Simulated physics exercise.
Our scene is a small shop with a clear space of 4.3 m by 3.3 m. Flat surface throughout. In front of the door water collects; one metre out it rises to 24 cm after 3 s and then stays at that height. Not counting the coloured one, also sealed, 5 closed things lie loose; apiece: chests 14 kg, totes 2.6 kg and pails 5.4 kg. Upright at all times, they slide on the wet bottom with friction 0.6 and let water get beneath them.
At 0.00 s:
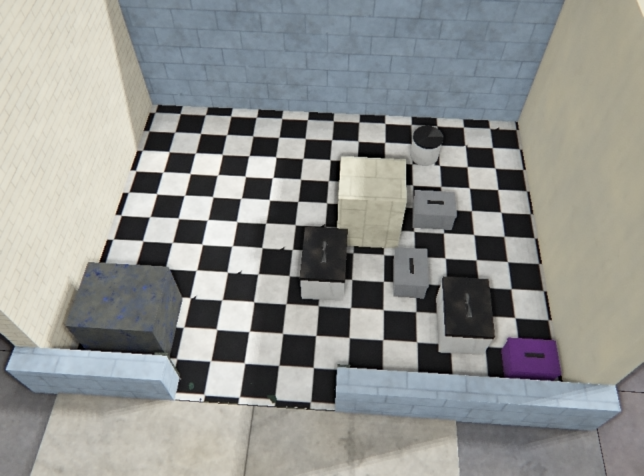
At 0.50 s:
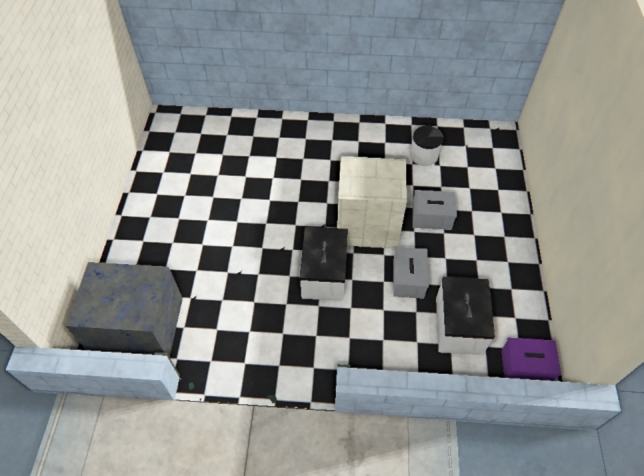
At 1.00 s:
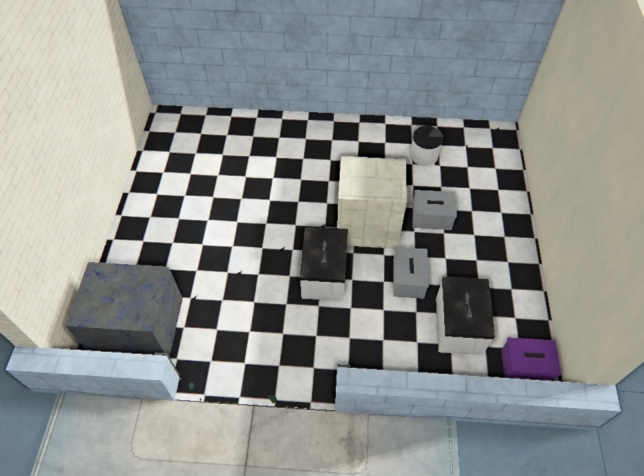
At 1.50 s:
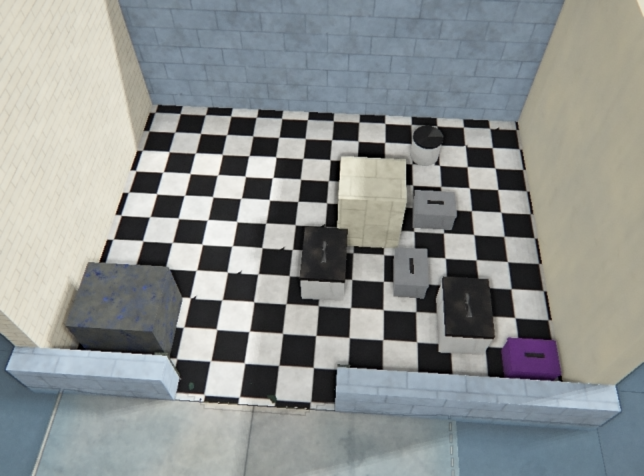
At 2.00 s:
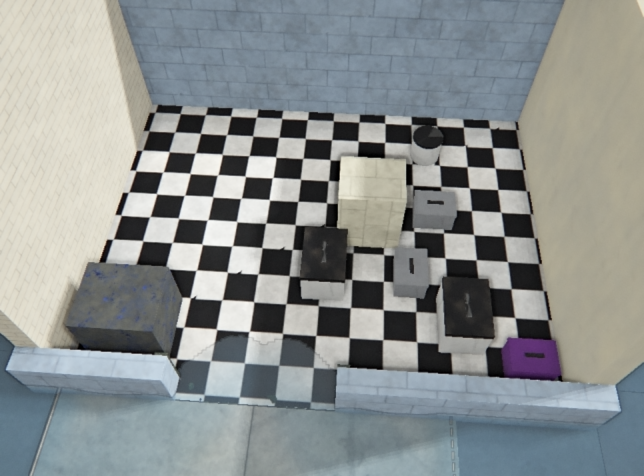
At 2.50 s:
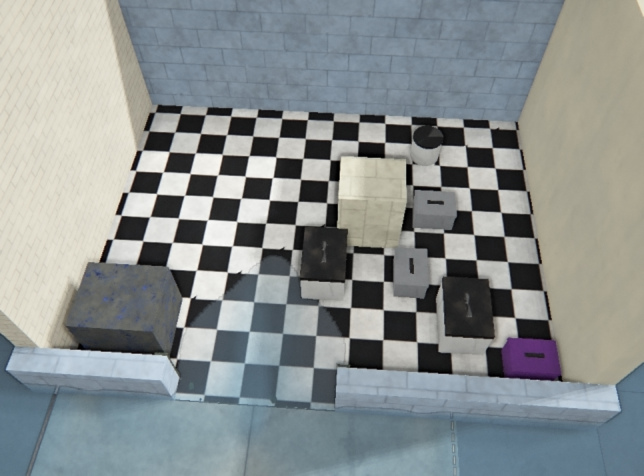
Water collects outside the doorway, then spreads inward across the checkered floor toward the boxes.
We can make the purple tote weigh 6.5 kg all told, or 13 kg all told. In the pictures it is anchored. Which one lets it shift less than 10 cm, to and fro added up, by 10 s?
No listed ballast does the job.
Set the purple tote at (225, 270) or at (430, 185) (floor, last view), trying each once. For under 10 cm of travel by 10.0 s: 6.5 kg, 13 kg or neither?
Note, in order: None OK; none OK.
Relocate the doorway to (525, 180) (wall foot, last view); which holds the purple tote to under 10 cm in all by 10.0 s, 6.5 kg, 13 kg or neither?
In that case both options fail.
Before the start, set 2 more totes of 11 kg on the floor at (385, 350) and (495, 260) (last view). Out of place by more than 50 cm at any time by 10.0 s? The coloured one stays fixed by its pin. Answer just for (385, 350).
That one is inside the limit.
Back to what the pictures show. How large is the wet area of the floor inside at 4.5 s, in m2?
At that time the wet patch spans about 9.5 m2.
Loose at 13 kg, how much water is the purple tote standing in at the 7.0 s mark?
5 cm, roughly.
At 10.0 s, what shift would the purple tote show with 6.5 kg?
Around 40 centimetres out of place.
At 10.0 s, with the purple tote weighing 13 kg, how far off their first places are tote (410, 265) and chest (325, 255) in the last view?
The first is 120 cm from its start, the second 10 cm.
After 3.5 s the purple tote would be 0 cm from its start with 6.5 kg and 0 cm from its start with 13 kg; 0 cm of water round it then.
After 4.5 s the purple tote would be 0 cm from its start with 6.5 kg and 0 cm from its start with 13 kg; 0 cm of water round it then.
After 7.0 s the purple tote would be 0 cm from its start with 6.5 kg and 0 cm from its start with 13 kg; 5 cm of water round it then.
After 10.0 s the purple tote would be 43 cm from its start with 6.5 kg and 39 cm from its start with 13 kg; 13 cm of water round it then.
